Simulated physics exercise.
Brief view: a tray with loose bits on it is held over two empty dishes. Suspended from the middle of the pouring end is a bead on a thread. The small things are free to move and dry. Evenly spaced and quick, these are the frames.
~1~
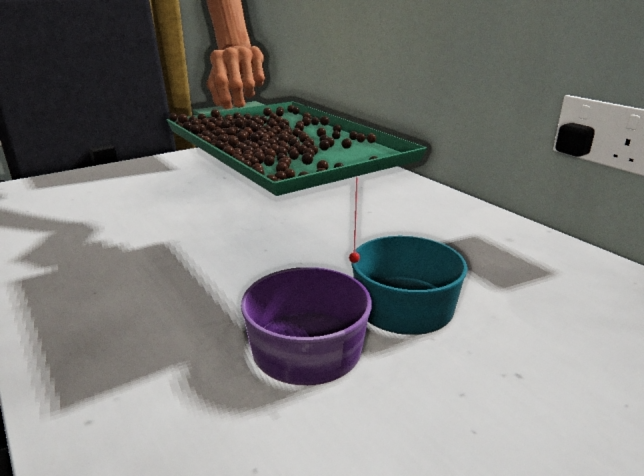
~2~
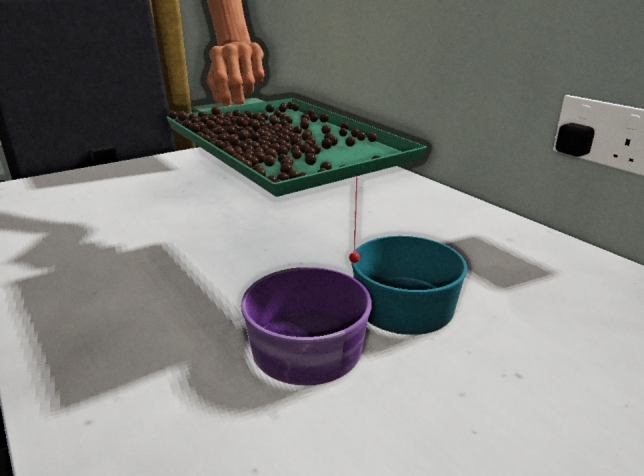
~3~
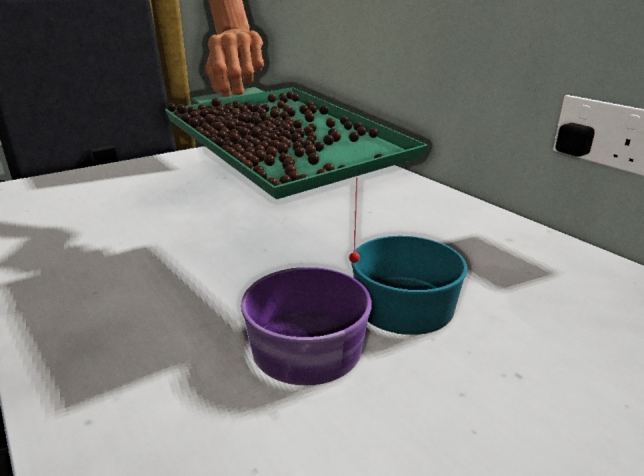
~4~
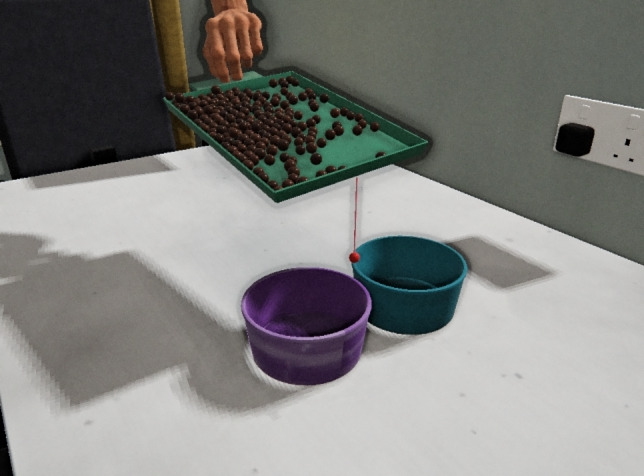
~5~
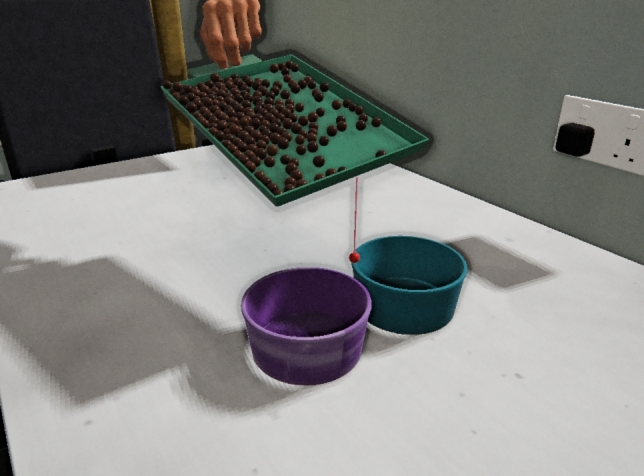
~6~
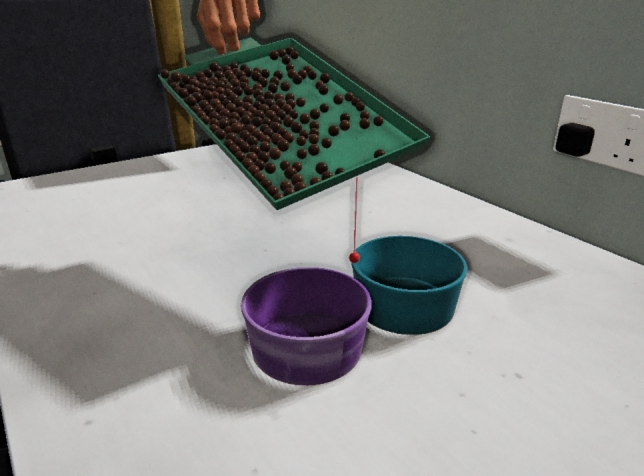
The clip opens on a hand holding a green tray of small brown balls above a purple dish and a teal dish, with a red bead hanging on a thread. The hand gradually raises the far end of the tray, its near left corner dips slightly, and the balls shift and spread across it.
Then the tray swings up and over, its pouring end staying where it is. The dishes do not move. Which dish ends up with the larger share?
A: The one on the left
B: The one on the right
A.
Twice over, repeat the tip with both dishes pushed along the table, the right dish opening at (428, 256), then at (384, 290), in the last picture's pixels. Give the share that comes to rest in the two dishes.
You'd get 60 per cent first and 70 per cent second.
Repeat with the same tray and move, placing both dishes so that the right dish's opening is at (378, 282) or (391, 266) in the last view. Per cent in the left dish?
You'd get 70 in a hundred the first time and 90 in a hundred the second.
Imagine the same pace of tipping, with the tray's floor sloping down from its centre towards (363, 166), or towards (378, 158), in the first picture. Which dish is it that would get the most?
First case: The dish at right. Second case: The dish at right.
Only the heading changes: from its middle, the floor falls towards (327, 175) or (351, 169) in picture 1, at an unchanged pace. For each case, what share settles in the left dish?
The first comes to 50 %, while the second comes to 20 %.
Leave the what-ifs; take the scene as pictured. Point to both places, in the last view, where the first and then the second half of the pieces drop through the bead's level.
Around (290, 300), followed by around (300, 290).
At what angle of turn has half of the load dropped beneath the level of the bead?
Around 75°, give or take.
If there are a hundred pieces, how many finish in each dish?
Left dish 80, right dish 0 %.
Just after the last frame, tray tipped steeply; roughly half on the tray; roughly a quarter in the left dish; just a few in the right dish; just a few outside both; roughly a quarter in the air.
A moment on, tray tipped past a quarter turn; just a few on the tray; the larger part in the left dish; just a few in the right dish; about a tenth outside both.
Further on, tray tipped past a quarter turn; the larger part in the left dish; just a few in the right dish; about a tenth outside both.
When it is over, tray tipped past a quarter turn; the larger part in the left dish; just a few in the right dish; about a tenth outside both.
